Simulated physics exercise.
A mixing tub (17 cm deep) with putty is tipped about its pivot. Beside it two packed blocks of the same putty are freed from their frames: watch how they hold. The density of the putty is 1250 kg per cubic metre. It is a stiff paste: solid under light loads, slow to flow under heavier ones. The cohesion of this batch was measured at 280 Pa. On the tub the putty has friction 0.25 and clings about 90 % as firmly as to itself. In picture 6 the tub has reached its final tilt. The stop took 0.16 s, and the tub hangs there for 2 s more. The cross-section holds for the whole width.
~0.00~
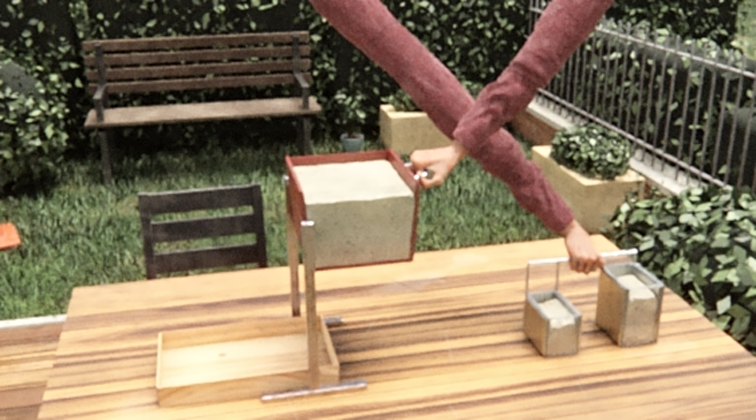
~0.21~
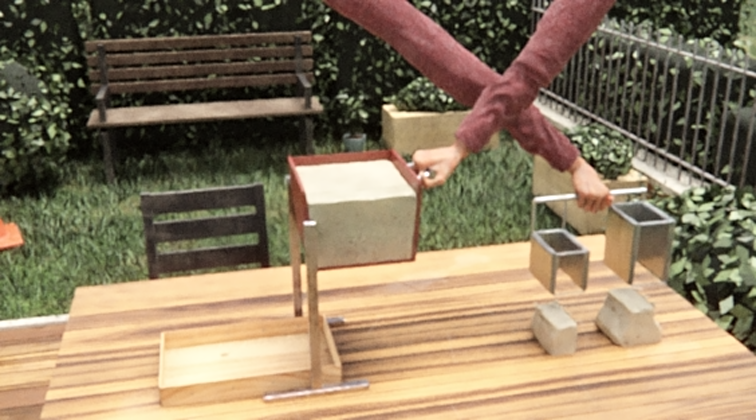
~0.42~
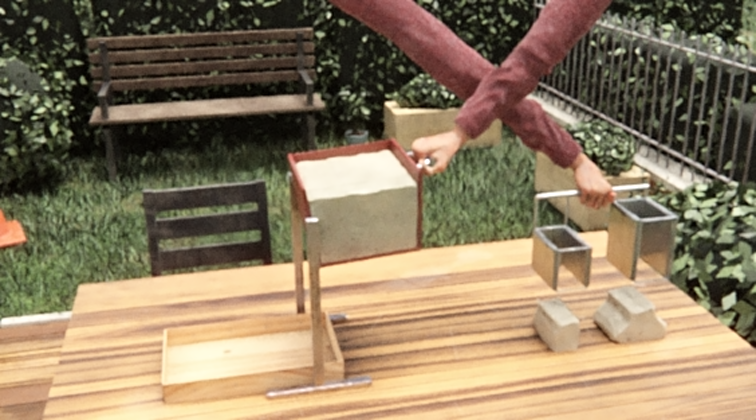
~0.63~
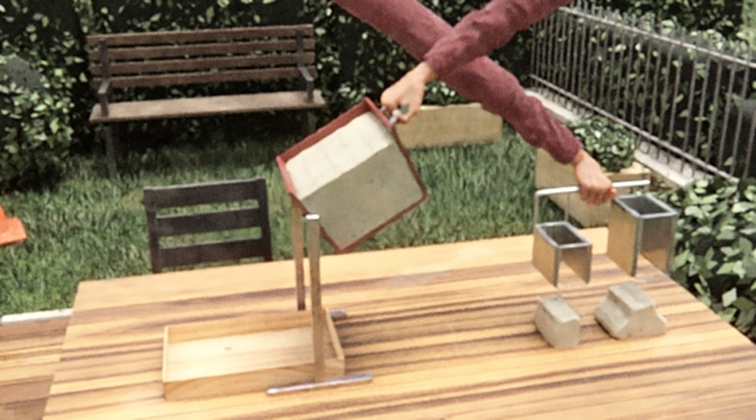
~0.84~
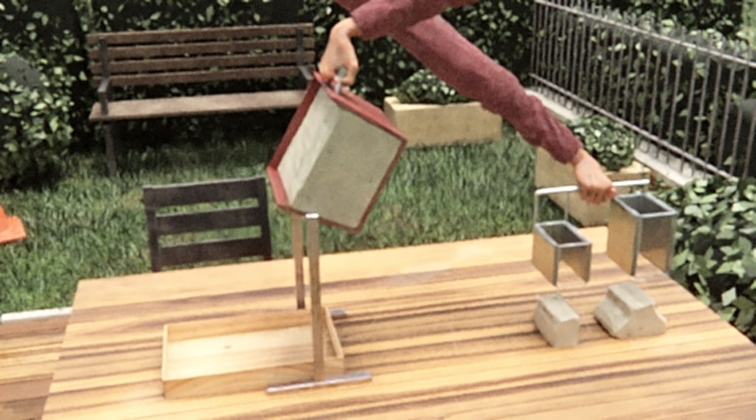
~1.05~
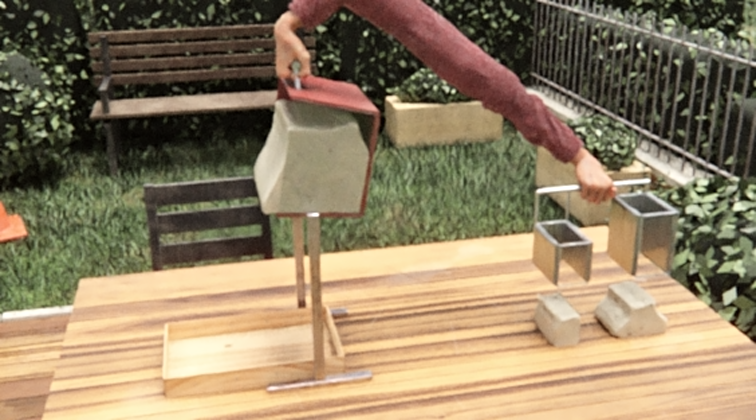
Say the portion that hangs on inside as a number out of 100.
It comes to some 41 %.
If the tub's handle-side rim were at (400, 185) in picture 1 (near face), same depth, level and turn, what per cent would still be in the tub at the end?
It would be near 50 %.
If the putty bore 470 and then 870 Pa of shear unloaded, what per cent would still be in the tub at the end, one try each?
In that order: 55 %, 100 %.
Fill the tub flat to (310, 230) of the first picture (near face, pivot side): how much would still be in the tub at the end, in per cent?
Then about 70 %.
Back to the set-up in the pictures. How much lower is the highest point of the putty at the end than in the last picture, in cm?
About 10 cm.
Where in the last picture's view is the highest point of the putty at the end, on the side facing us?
At about (339, 172).
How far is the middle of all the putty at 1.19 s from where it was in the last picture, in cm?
Some 6 cm.
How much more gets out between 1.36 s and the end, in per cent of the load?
Near 8 %.
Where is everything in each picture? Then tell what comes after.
In the first picture, handle-side rim at (416, 184), tilt 0 degrees; crest of the putty at (395, 195); block heights 8.6 cm, 13 cm (left to right).
In the second picture, handle-side rim at (418, 184), tilt 0 degrees; crest of the putty at (398, 195); block heights 8.3 cm, 10 cm (left to right).
In the third picture, handle-side rim at (418, 173), tilt 4 degrees; crest of the putty at (410, 185); block heights 8.3 cm, 9.4 cm (left to right).
In the fourth picture, handle-side rim at (390, 129), tilt 30 degrees; crest of the putty at (390, 142); block heights 8.3 cm, 9.4 cm (left to right).
In the fifth picture, handle-side rim at (333, 101), tilt 61 degrees; crest of the putty at (346, 112); block heights 8.3 cm, 9.4 cm (left to right).
In the sixth picture, handle-side rim at (293, 100), tilt 80 degrees; crest of the putty at (291, 129); block heights 8.3 cm, 9.4 cm (left to right).
After 1.19 s, the tub is at 80 degrees and holds 69 %.
After 1.36 s, the tub is at 80 degrees and holds 48 %.
After 1.53 s, the tub is at 80 degrees and holds 42 %.
After 1.70 s, the tub is at 80 degrees and holds 41 %.
After 3.05 s, the tub is at 80 degrees and holds 41 %.
